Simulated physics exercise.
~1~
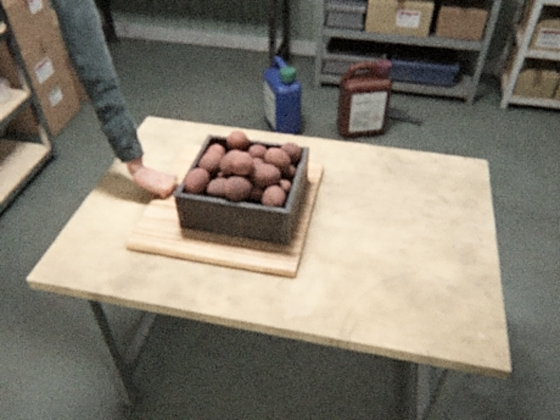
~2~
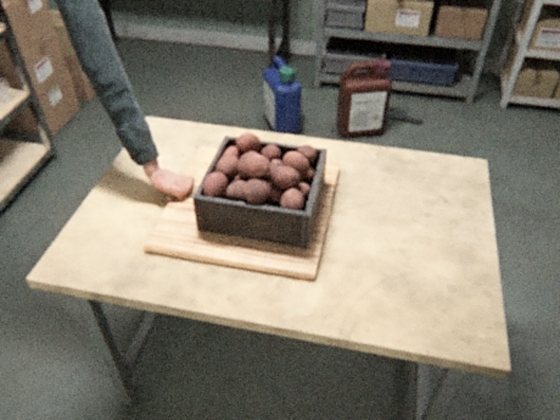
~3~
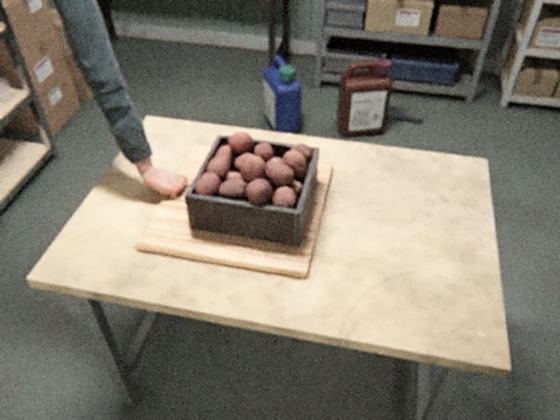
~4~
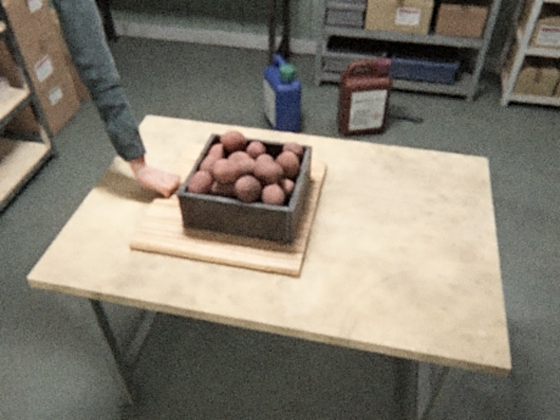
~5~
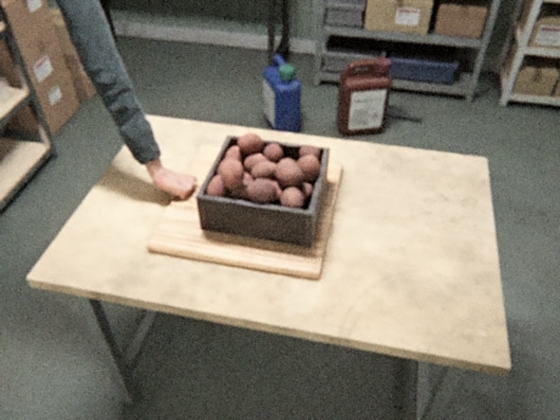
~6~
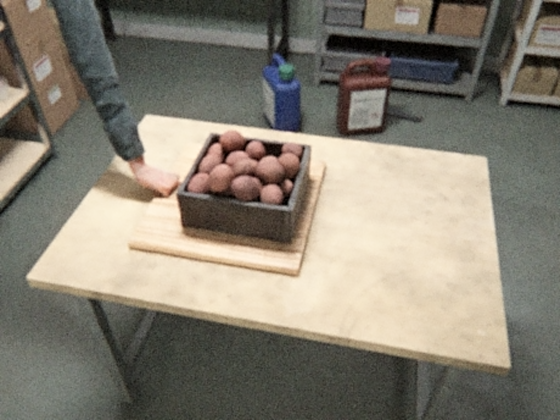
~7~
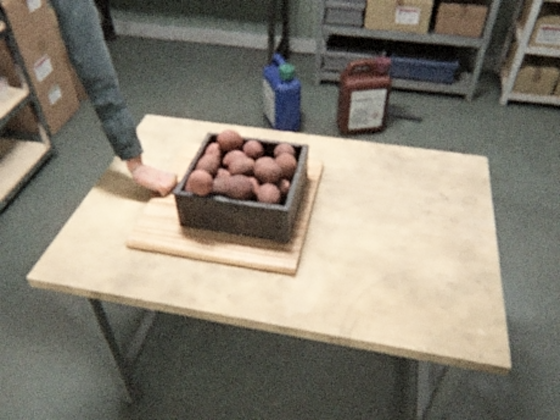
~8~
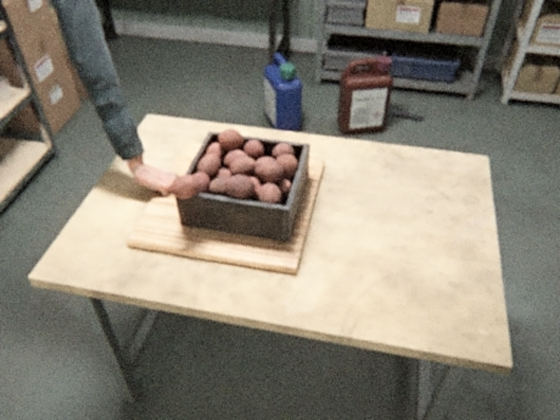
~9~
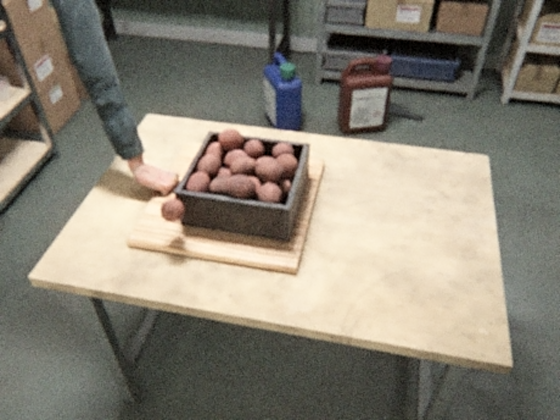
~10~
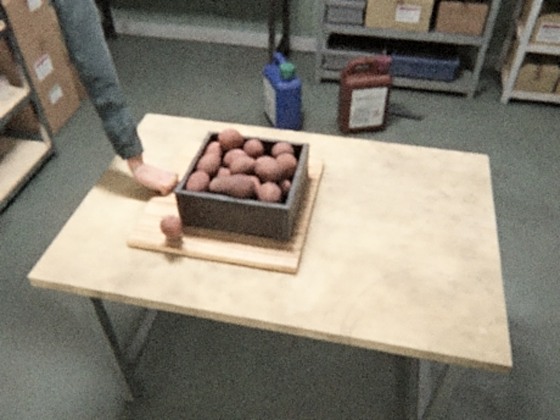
A hand slid a wooden board holding a black basket of red potatoes right and left across a table twice, and as it came to rest on the left, one potato tipped over the basket's left side and ended up on the board.
